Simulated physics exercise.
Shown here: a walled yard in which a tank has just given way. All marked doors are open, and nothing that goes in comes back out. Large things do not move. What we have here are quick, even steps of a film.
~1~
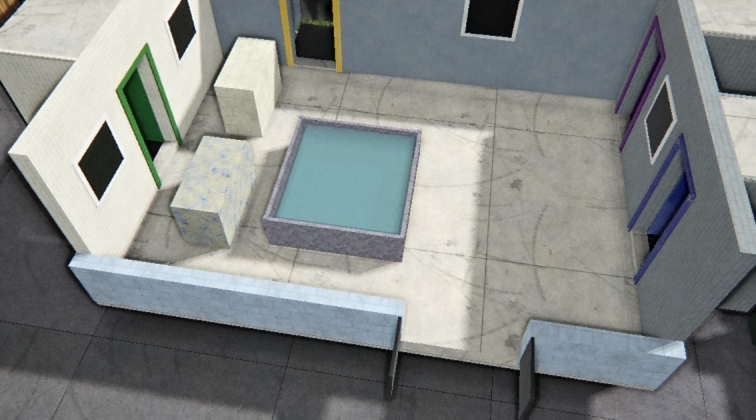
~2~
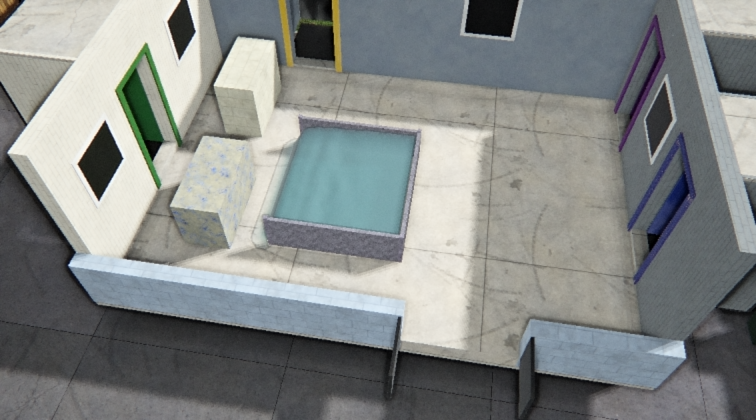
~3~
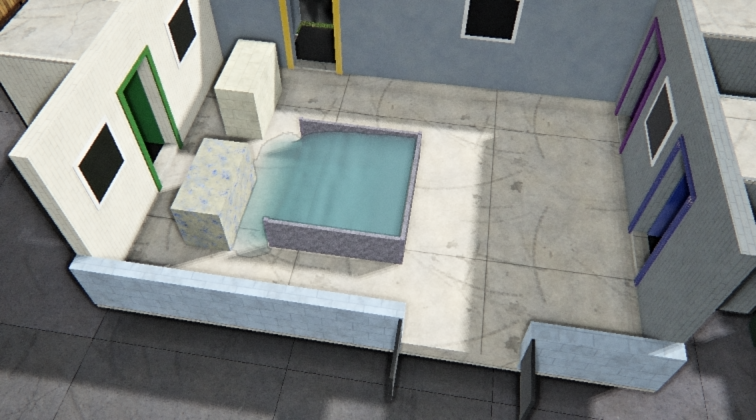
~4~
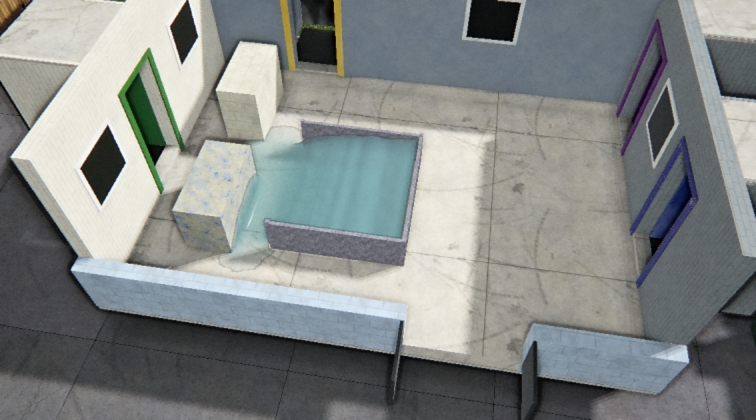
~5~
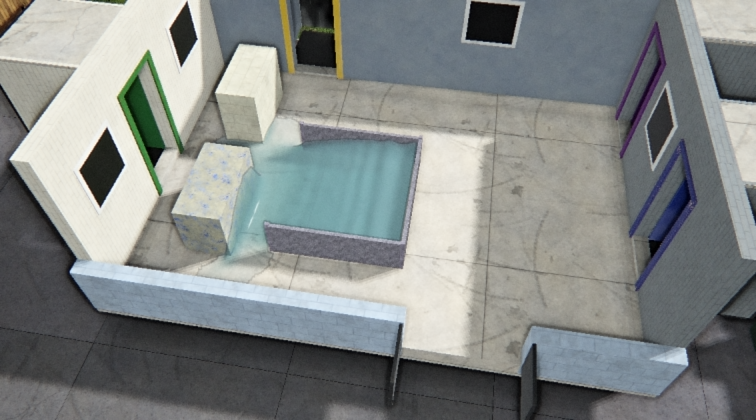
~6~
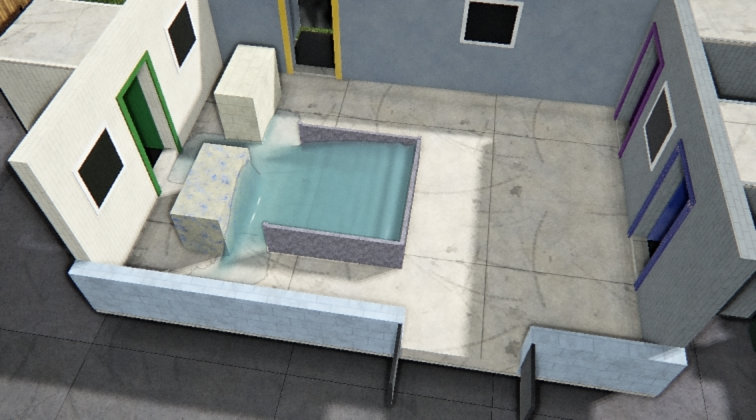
At first, still blue-green water fills a rectangular tank in a walled yard with two pale blocks to its left. Then the tank's left side opens and water pours out, spreading across the floor to the speckled block, and it flows around that block and between the two blocks toward the green-framed doorway.
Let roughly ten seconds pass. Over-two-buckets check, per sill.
At the end, the yellow door gets too much water coming through; the green door gets too much water coming through; the blue door doesn't get too much water coming through; the purple door doesn't get too much water coming through.
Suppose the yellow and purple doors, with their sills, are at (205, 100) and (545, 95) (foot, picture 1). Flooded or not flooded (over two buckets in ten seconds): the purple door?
Here the purple door stays short.
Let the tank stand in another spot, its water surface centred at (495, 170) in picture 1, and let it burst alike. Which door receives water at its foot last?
Observation: The purple door.
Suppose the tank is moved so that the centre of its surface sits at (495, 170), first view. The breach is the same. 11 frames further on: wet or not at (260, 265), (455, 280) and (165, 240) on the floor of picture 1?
Taking the three spots in turn, I'd say drenched, then spared, then spared.
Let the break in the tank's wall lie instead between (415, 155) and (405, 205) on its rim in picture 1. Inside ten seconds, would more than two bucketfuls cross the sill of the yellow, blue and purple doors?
Result per door - yellow door: Within bounds; blue door: Beyond the limit; purple door: Beyond the limit.
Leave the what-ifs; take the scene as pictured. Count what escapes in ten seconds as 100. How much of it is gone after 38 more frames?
I get 75 percent.
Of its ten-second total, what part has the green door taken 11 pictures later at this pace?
About 55 per cent.
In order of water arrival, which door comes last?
Looks like the door marked purple.
A moment on, water covers 20 % of the floor; the yellow door not reached, the green door over two buckets in, the blue door not reached, the purple door not reached.
Next, water covers 35 % of the floor; the yellow door under two buckets in, the green door far over two buckets in, the blue door not reached, the purple door not reached.
Then, water covers 45 % of the floor; the yellow door far over two buckets in, the green door far over two buckets in, the blue door not reached, the purple door not reached.
Later, water covers 75 % of the floor; the yellow door far over two buckets in, the green door far over two buckets in, the blue door wet at the sill, nothing in, the purple door not reached.
In the end, water covers 100 % of the floor; the yellow door far over two buckets in, the green door far over two buckets in, the blue door wet at the sill, nothing in, the purple door wet at the sill, nothing in.
